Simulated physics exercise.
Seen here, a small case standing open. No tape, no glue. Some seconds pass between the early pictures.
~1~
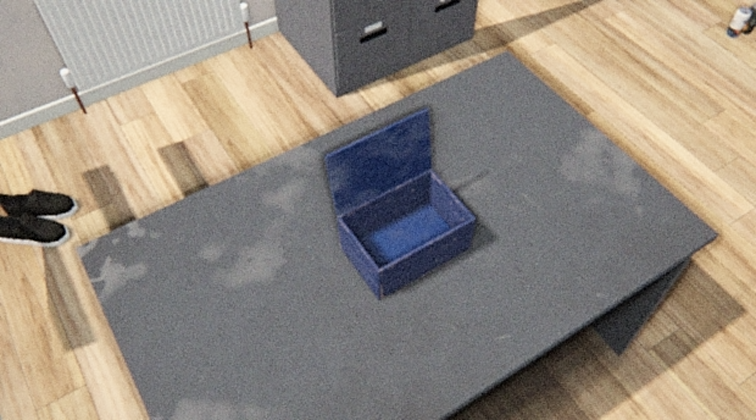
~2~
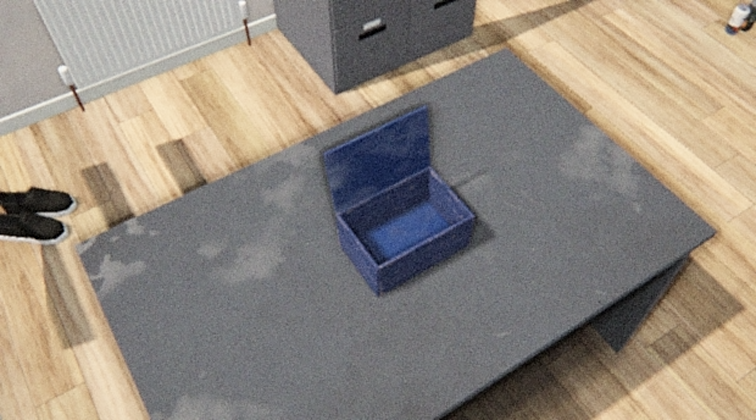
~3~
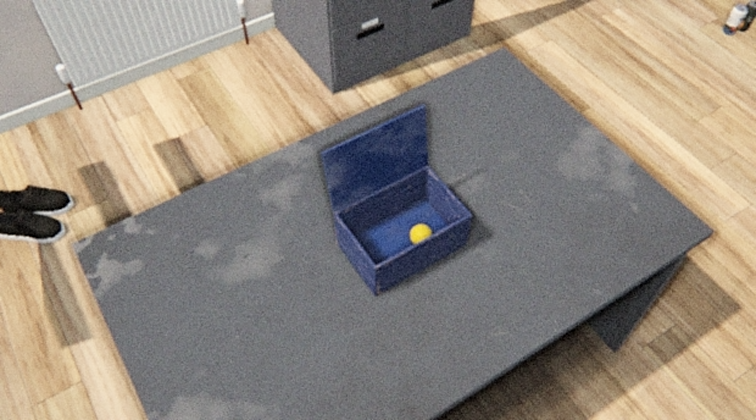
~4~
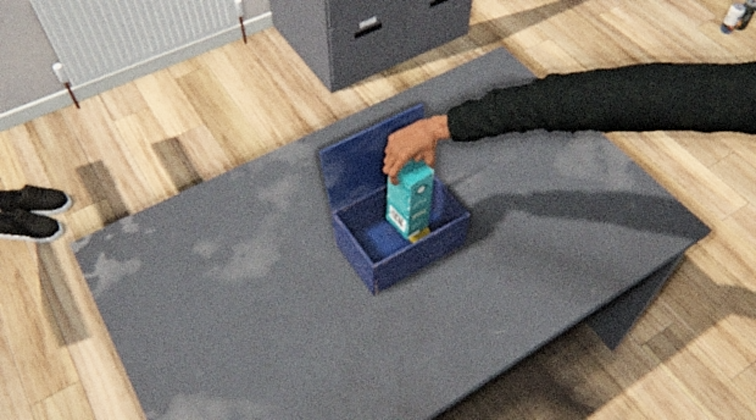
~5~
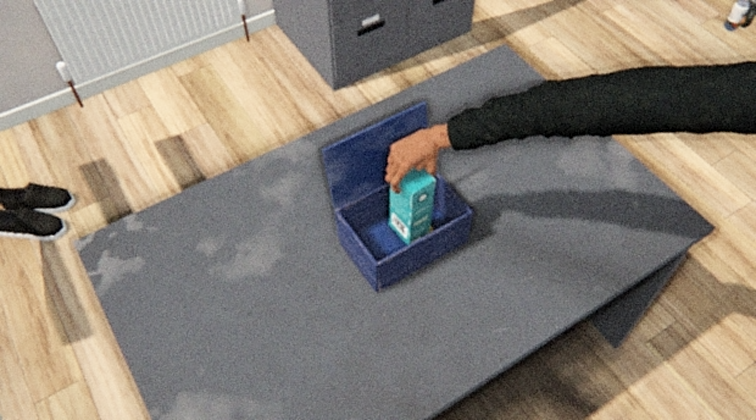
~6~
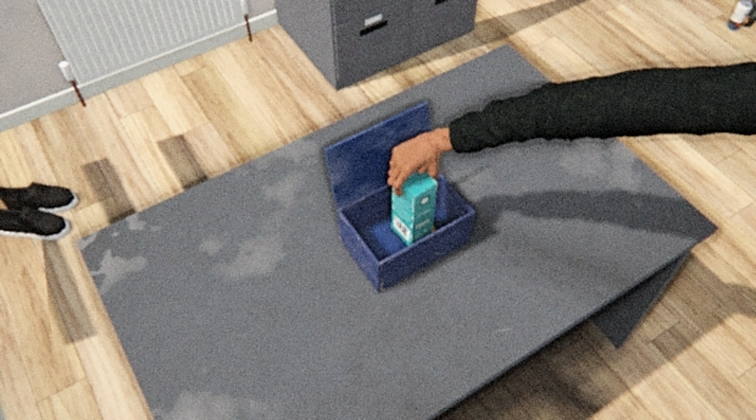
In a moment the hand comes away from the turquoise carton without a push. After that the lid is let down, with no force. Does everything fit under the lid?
As it turns out, it sits on the rim.
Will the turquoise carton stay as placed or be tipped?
It tips.
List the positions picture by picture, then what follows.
In the first frame, the last thing is not in view yet.
In the second frame, the last thing is not in view yet.
In the third frame, the last thing is not in view yet.
In the fourth frame, on its way; turquoise carton (409, 196).
In the fifth frame, on its way; turquoise carton (411, 204).
In the sixth frame, in place under the hand; turquoise carton (413, 206).
Then, 0.40 s later than the last frame, turquoise carton on its side near (396, 232); yellow lemon moved about its own width.
Then, 1.40 s later than the last frame, lid 72° above the rim; turquoise carton on its side near (394, 231); yellow lemon moved about its own width.
Then, 1.80 s later than the last frame, lid 25° above the rim; turquoise carton on its side near (394, 231); yellow lemon moved about its own width.
When it is over, lid shut; lying over in the box, turquoise carton; moved from the start, yellow lemon. End places, in pixels of the last picture, turquoise carton near (394, 231).
